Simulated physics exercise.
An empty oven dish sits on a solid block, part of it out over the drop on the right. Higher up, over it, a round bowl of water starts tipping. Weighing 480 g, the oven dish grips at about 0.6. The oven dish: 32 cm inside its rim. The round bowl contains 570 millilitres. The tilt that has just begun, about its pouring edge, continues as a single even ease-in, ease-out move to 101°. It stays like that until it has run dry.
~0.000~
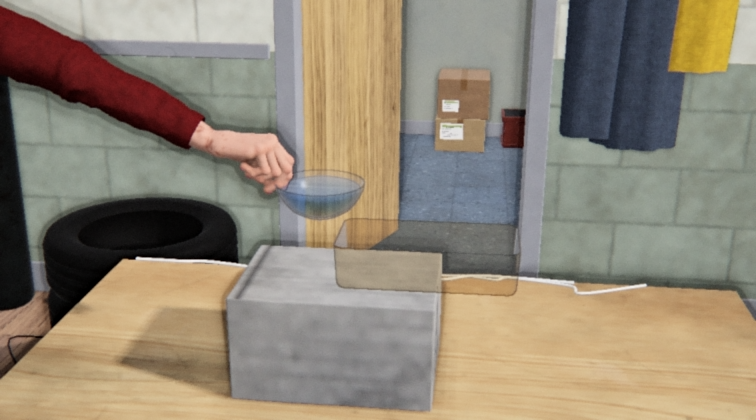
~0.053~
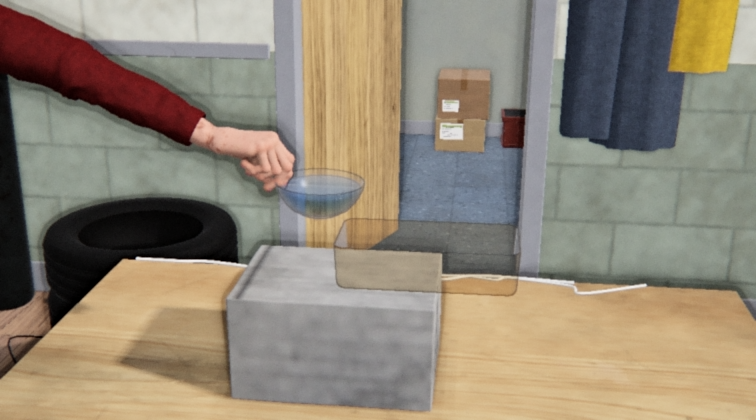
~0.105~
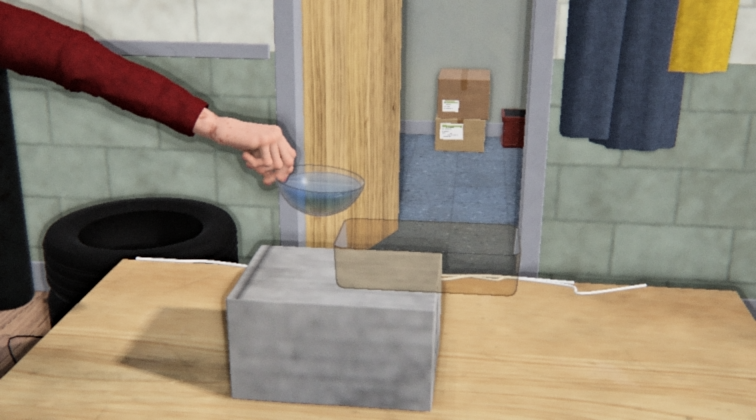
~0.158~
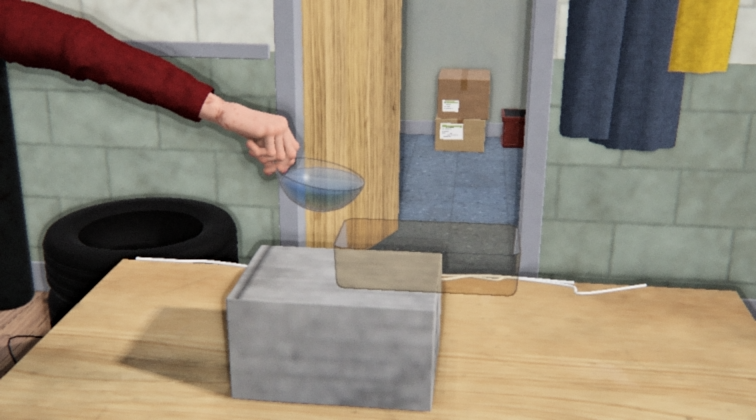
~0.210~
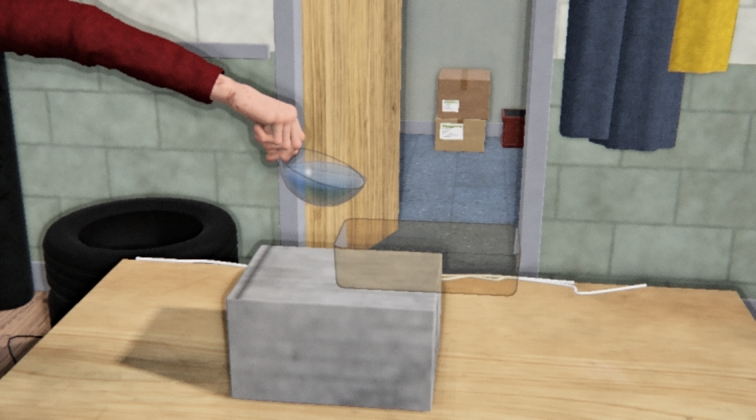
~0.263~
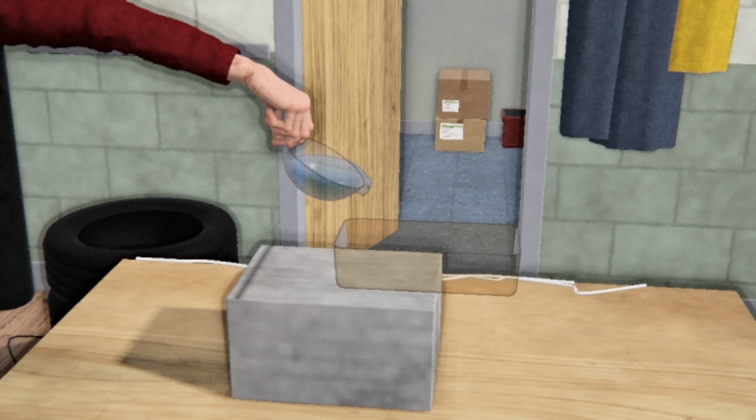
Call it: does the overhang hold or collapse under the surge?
It holds.
Then, 0.55 s in, the tilt is 88° and 10 per cent is still to pour; the oven dish lies level with 37 per cent in it.
Then, 0.75 s in, the tilt is 101° and 0 per cent is still to pour; the oven dish lies level with 93 per cent in it.
Then, 0.97 s in, the tilt is 101° and 0 per cent is still to pour; the oven dish lies level with 97 per cent in it.
Then, 1.21 s in, the tilt is 101° and 0 per cent is still to pour; the oven dish lies level with 97 per cent in it.
Finally, the oven dish lies level with 97 per cent in it.
